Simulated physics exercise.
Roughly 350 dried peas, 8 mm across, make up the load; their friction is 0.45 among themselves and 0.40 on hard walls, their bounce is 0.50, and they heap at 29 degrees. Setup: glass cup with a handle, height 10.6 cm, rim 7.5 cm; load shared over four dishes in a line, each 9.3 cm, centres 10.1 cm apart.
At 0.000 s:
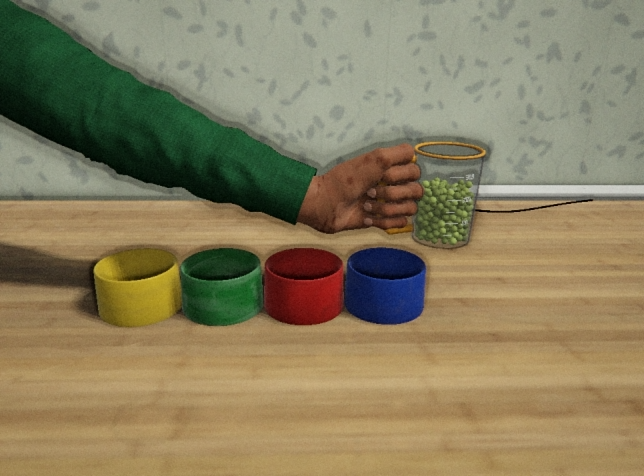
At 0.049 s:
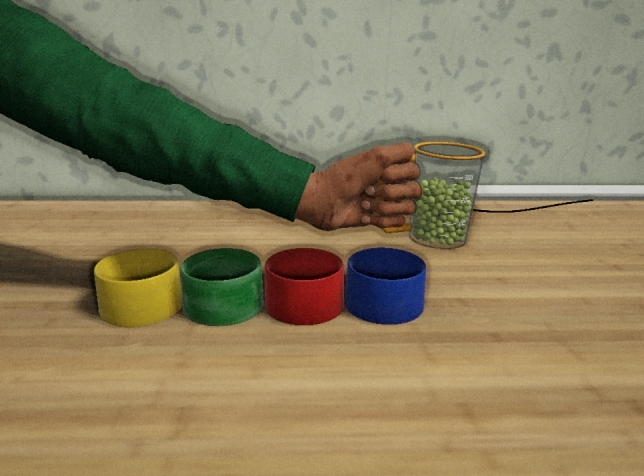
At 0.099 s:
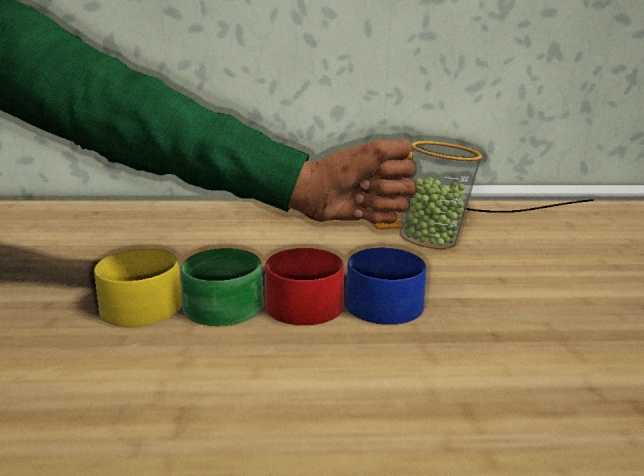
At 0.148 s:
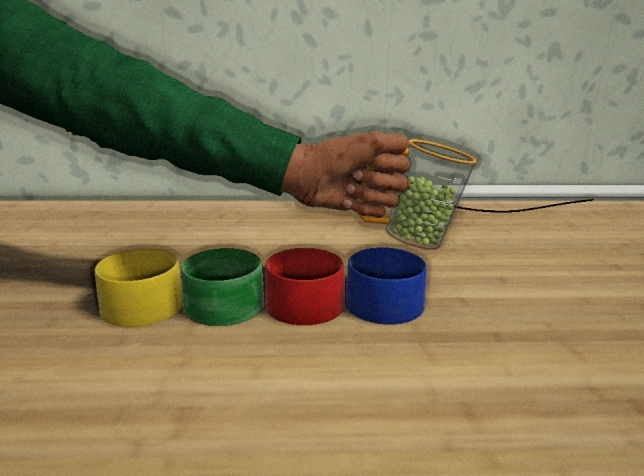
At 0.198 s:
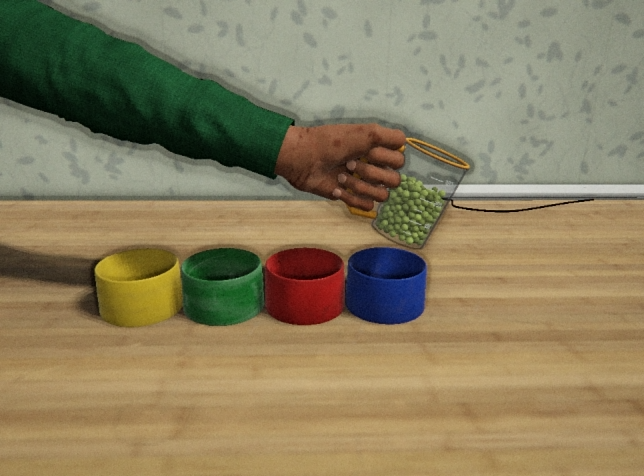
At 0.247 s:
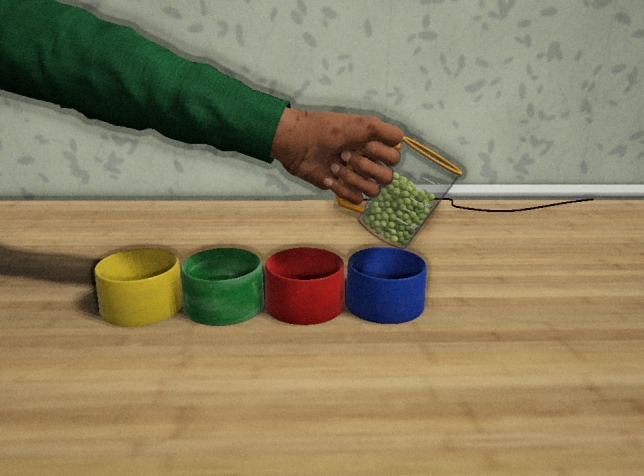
A green-sleeved arm holding a glass cup of green peas, tilting it rightward while moving it left behind four coloured dishes.
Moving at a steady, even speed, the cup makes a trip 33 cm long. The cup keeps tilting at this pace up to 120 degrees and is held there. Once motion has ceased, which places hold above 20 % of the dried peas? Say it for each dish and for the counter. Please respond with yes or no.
Red yes, blue no, green no, yellow no, counter no.
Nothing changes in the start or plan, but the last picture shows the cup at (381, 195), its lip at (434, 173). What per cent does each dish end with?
Final shares - red 0 %, blue 0 %, green 90 %, yellow 0 %.
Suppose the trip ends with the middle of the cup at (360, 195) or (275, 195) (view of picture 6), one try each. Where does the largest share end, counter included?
The biggest share goes to blue first, then to red.
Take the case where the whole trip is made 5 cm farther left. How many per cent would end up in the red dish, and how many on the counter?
After the change, red takes 40 while the counter takes 10.
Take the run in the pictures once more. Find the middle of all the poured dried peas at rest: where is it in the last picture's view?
My guess is close to (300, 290).
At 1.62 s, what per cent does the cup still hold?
Roughly 0 %.
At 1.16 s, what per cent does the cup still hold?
Some 5 per cent.
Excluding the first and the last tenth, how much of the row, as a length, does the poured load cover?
It spans roughly 8 centimetres along the row.
After 0.80 s, tilt 114 degrees; cup holds 90 %, red 5 %.
After 1.16 s, tilt 120 degrees; cup holds 5 %, red 80 %, blue 5 %, green 5 %.
After 1.62 s, tilt 120 degrees; cup holds 0 %, red 85 %, blue 5 %, green 10 %.
At rest (1.9 s), red 85 %, blue 5 %, green 10 %, yellow 0 %, counter 5 %.
